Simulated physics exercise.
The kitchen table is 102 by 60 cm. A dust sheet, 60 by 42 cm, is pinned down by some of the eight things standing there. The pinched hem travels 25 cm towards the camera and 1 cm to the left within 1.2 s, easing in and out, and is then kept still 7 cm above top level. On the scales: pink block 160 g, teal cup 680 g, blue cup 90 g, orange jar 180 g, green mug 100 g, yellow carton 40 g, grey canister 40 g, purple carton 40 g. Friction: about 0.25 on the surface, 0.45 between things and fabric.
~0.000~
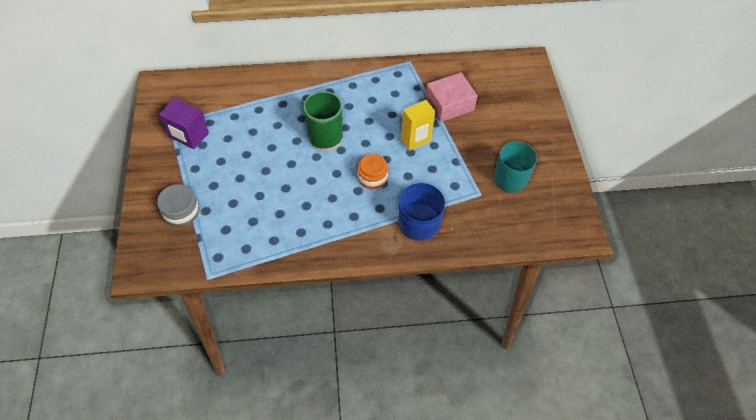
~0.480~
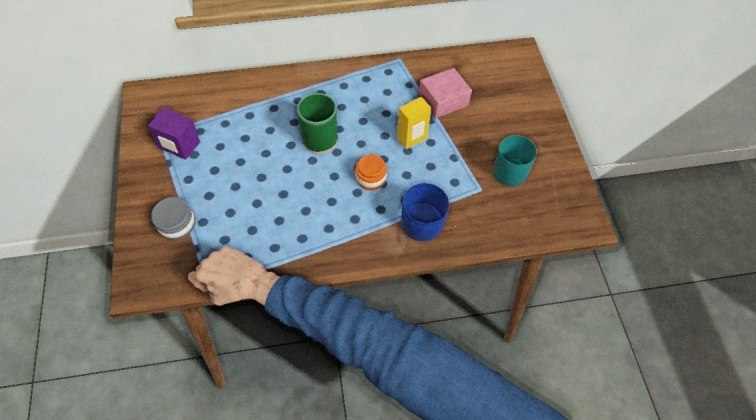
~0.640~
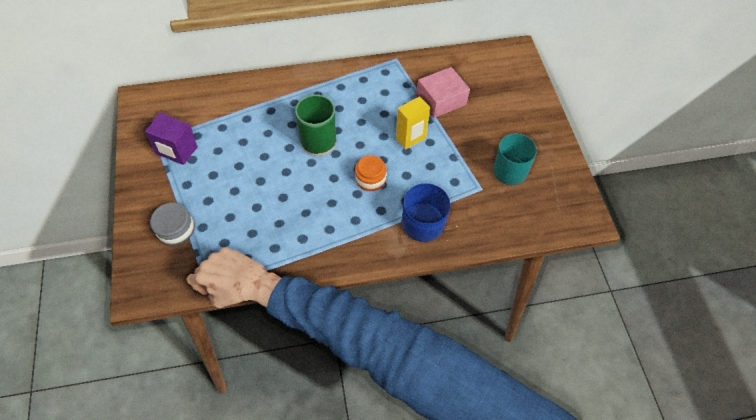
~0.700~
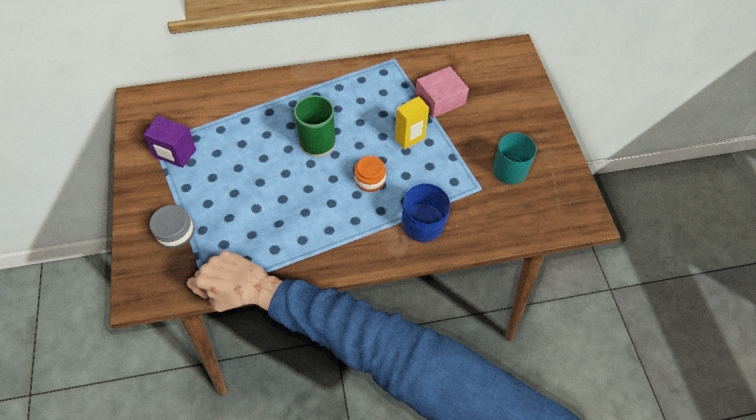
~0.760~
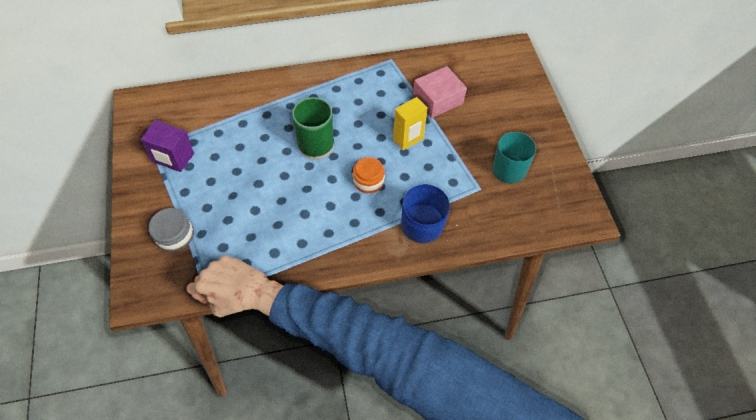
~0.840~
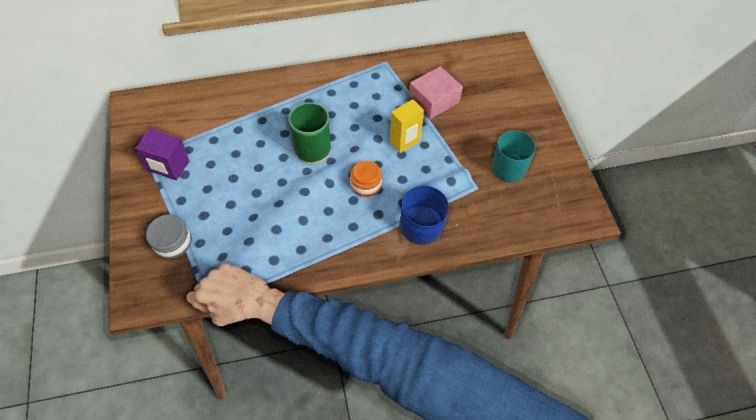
On a wooden table, a hand grips a dotted blue cloth's corner and pulls it slightly forward.
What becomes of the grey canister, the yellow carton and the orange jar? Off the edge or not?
Result: Grey canister falls off, yellow carton keeps to the top, orange jar keeps to the top.
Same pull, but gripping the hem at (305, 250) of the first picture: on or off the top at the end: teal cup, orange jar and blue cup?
Then: Teal cup remains, orange jar falls off, blue cup goes over.
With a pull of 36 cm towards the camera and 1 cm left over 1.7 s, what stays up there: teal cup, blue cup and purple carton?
Then: Teal cup remains, blue cup drops off, purple carton goes over.
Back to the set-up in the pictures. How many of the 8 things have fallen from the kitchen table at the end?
2 of them.
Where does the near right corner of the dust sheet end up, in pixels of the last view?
Near (450, 227).
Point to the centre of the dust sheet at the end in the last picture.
Around (274, 257).
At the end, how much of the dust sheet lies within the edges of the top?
Some 70 per cent of it.
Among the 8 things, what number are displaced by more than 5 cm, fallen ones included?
I count 6.
After 1.1 s, 95 % of the dust sheet is still over the top; grey canister 8 cm off its start, orange jar 7 cm off its start, yellow carton 6 cm off its start.
After 1.3 s, 90 % of the dust sheet is still over the top; grey canister 17 cm off its start, orange jar 13 cm off its start, yellow carton 11 cm off its start.
After 1.6 s, 75 % of the dust sheet is still over the top; grey canister over the edge, orange jar 18 cm off its start at (338, 239), yellow carton 17 cm off its start at (364, 160).
After 1.8 s, 70 % of the dust sheet is still over the top; grey canister over the edge, orange jar 20 cm off its start, yellow carton 19 cm off its start.
After 3.4 s, 70 % of the dust sheet is still over the top; grey canister over the edge, orange jar 20 cm off its start at (336, 248), yellow carton 19 cm off its start at (359, 167), purple carton 34 cm off its start at (99, 279).
